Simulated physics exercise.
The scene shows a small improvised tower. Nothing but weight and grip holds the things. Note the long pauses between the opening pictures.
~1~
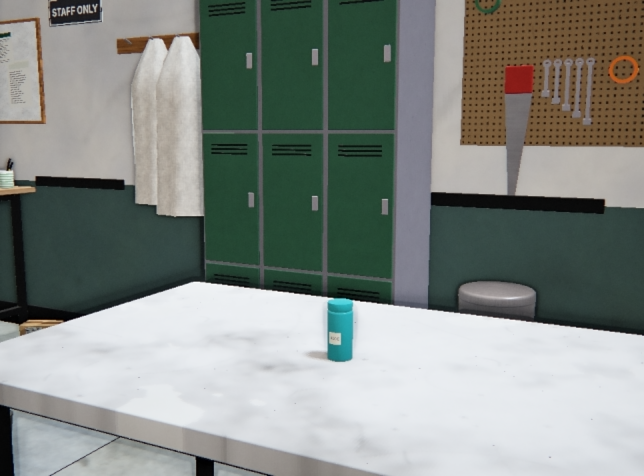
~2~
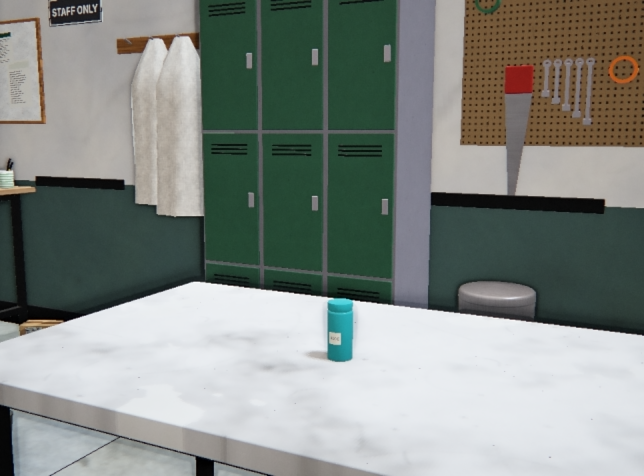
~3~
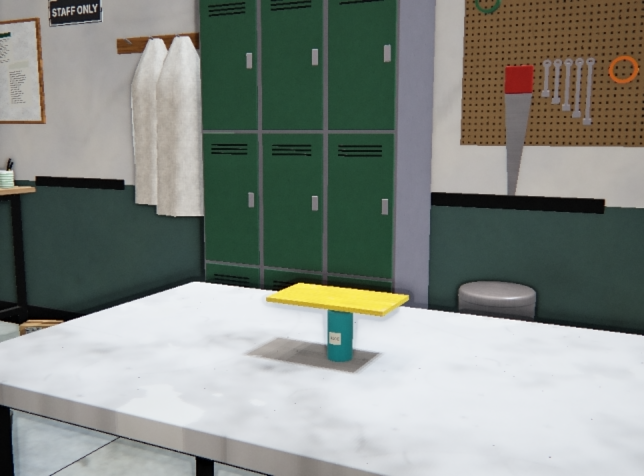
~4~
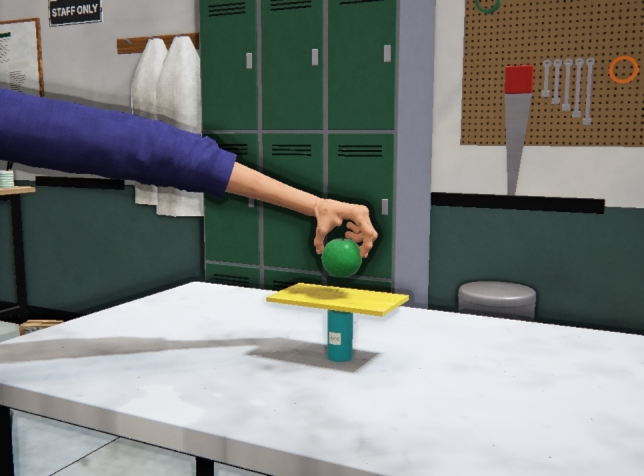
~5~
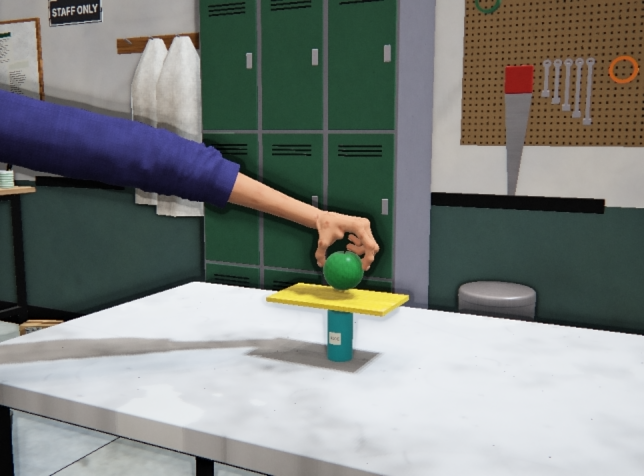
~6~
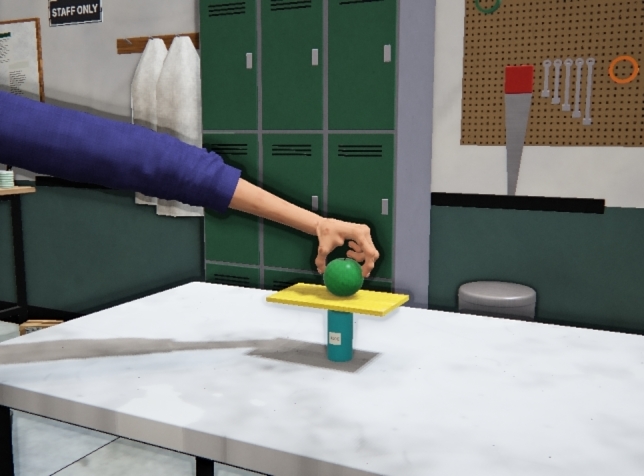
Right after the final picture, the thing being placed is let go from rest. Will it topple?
No.
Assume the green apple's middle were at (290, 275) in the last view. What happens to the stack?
Well, it crumbles then.
Then, 0.80 s after the last picture, nothing has stirred.
Then, 1.70 s after the last picture, green apple resting near (344, 278).
At rest, all 3 in place. Seen from the same camera at the end, green apple near (344, 278). The stack stays up.
